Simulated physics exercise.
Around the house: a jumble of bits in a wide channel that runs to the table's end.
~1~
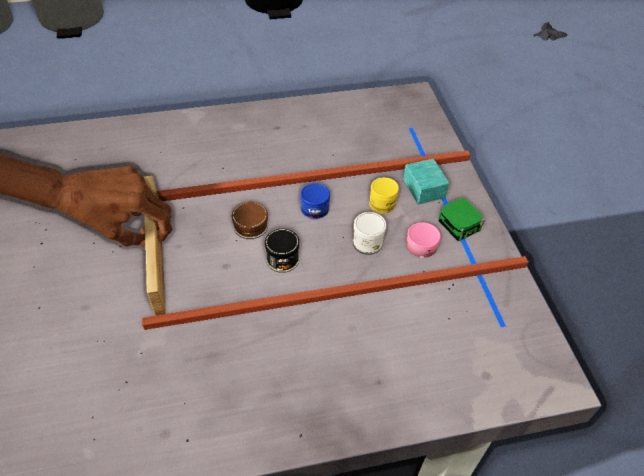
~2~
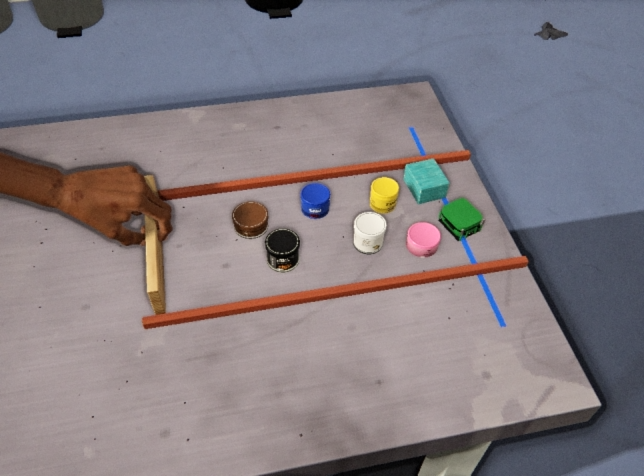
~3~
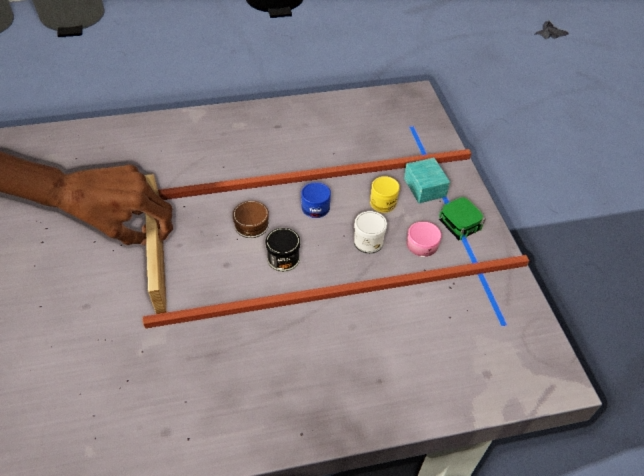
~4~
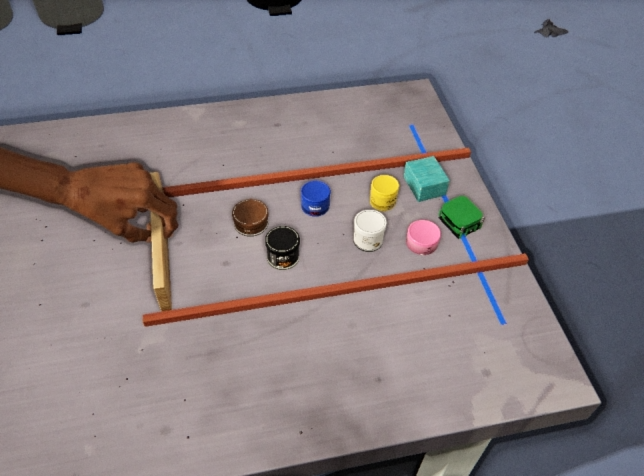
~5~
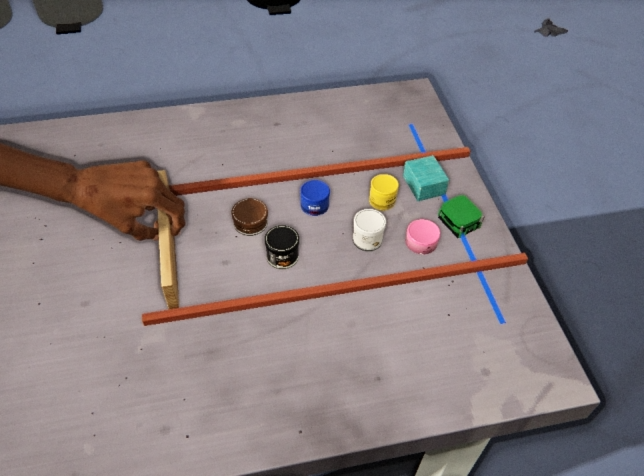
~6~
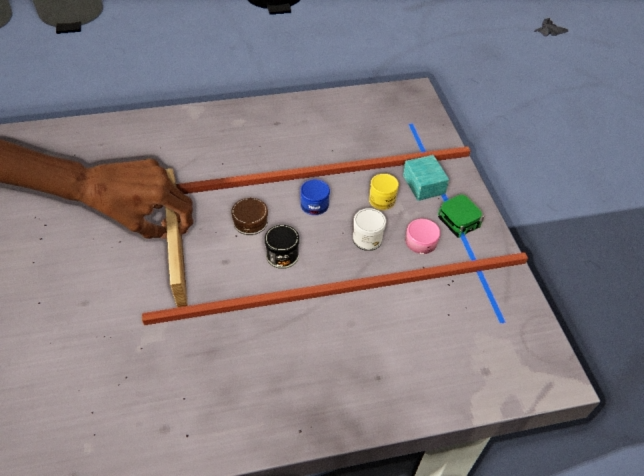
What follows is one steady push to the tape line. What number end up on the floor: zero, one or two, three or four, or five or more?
The number that fall off is one or two.
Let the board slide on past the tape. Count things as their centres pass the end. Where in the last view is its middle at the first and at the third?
At (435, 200) for the first, at (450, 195) for the third.
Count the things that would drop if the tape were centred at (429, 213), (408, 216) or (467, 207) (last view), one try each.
Down on the floor: 0, 0 and 4.
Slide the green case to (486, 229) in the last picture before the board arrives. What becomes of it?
Then it is kept.
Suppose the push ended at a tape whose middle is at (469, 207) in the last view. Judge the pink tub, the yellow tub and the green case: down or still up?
The pink tub survives, the yellow tub goes over, the green case falls.
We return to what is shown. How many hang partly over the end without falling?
It comes to 3.
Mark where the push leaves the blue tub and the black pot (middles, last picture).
Near (448, 166) and (475, 216).
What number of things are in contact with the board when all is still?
It touches 4.
Soon after, none off yet; green case at rest near (460, 216); turquoise block at rest near (426, 178); pink tub at rest near (423, 236).
After that, none off yet; green case displaced about its own width near (487, 216); turquoise block displaced about its own width near (450, 168); pink tub displaced about its own width near (463, 241).
In the end, the number that fall off is one or two; gone, green case.
